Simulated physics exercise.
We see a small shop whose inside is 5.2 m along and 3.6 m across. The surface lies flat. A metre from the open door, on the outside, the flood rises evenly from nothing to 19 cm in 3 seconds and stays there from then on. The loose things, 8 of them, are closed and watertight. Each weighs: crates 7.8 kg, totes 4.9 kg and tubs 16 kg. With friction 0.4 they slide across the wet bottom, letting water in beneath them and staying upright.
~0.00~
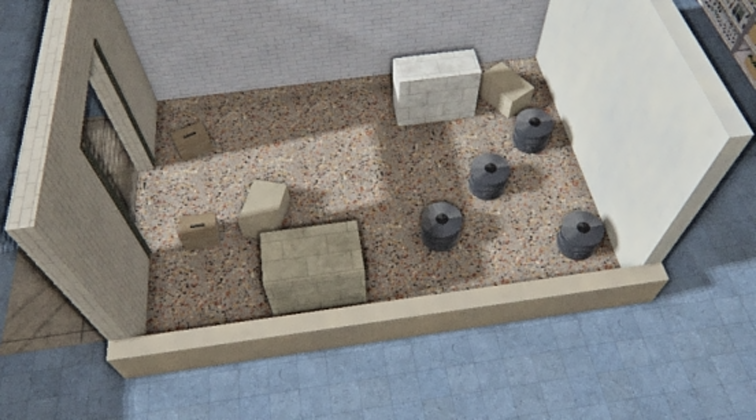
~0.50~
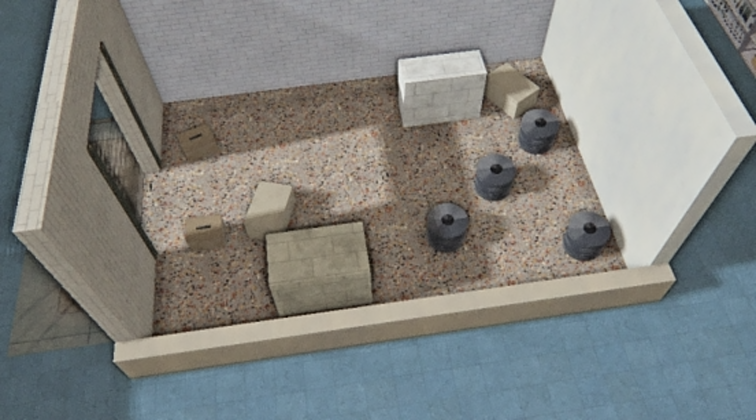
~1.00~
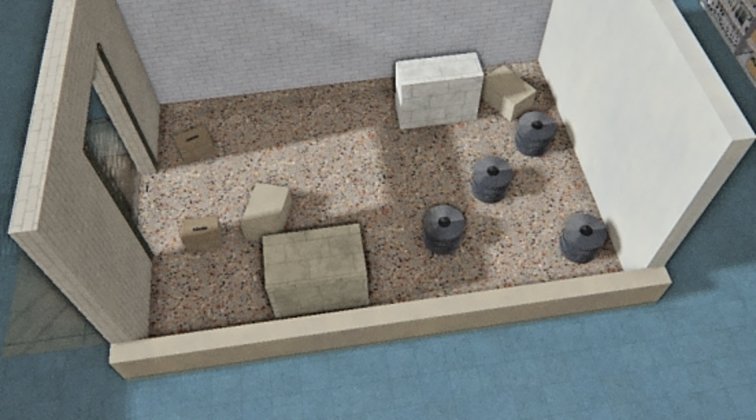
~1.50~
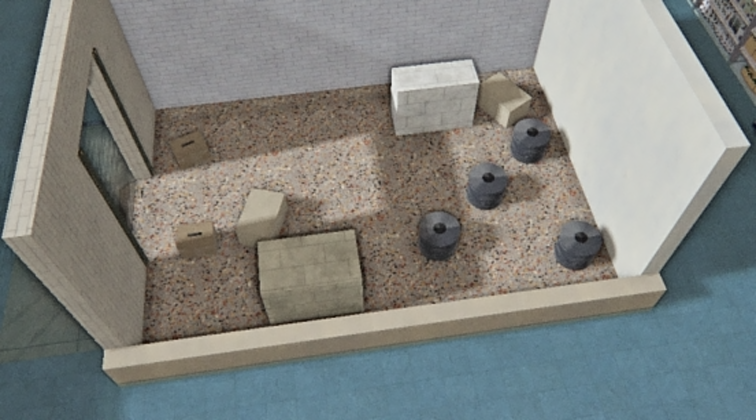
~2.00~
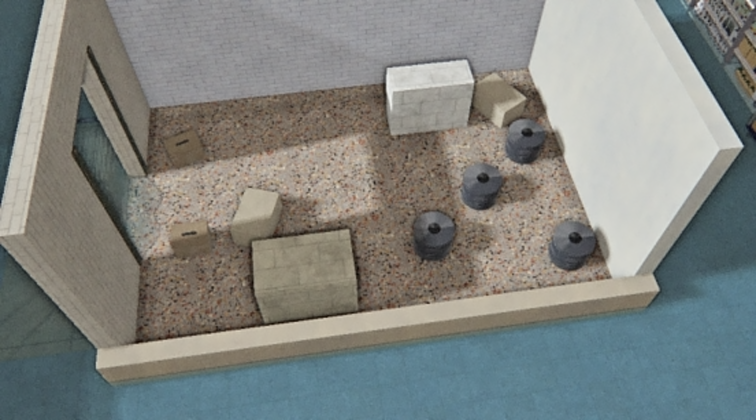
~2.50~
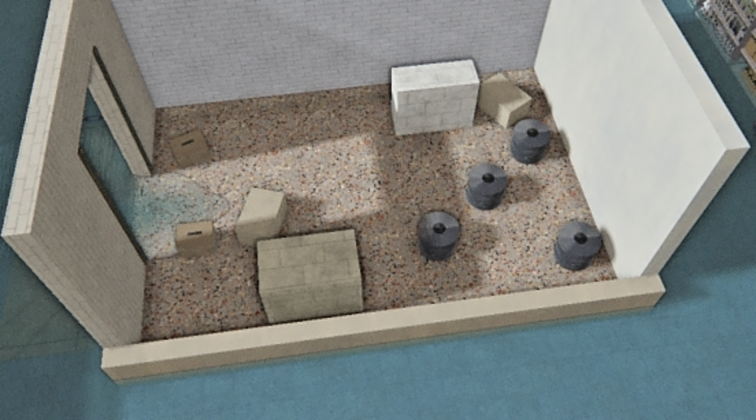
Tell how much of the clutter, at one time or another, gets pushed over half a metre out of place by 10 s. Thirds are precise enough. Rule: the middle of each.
Few of them shift that far, under a third.
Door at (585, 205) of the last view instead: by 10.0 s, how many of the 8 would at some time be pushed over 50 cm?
In that case the number is 4.
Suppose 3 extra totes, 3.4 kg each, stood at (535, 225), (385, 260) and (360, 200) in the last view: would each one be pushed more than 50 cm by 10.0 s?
Inside the limit, then above the limit, then above the limit.
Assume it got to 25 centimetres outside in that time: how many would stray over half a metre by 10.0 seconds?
7.
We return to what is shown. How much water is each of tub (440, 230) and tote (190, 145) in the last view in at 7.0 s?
Depth approx. 3 cm / 2 cm.
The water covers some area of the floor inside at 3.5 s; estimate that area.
My estimate is roughly 3.5 m2.
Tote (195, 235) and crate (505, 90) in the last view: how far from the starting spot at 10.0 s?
Net displacement, in order: 100 cm; 20 cm.
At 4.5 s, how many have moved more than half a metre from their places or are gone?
By that time the total stands at 2.
After 3.5 s 0 of 8 are over 50 cm from their spots; 0 afloat.
After 4.5 s 2 of 8 are over 50 cm from their spots; 0 afloat.
After 7.0 s 2 of 8 are over 50 cm from their spots; 1 afloat.
After 10.0 s 2 of 8 are over 50 cm from their spots, and 2 have been at some point; 2 afloat.
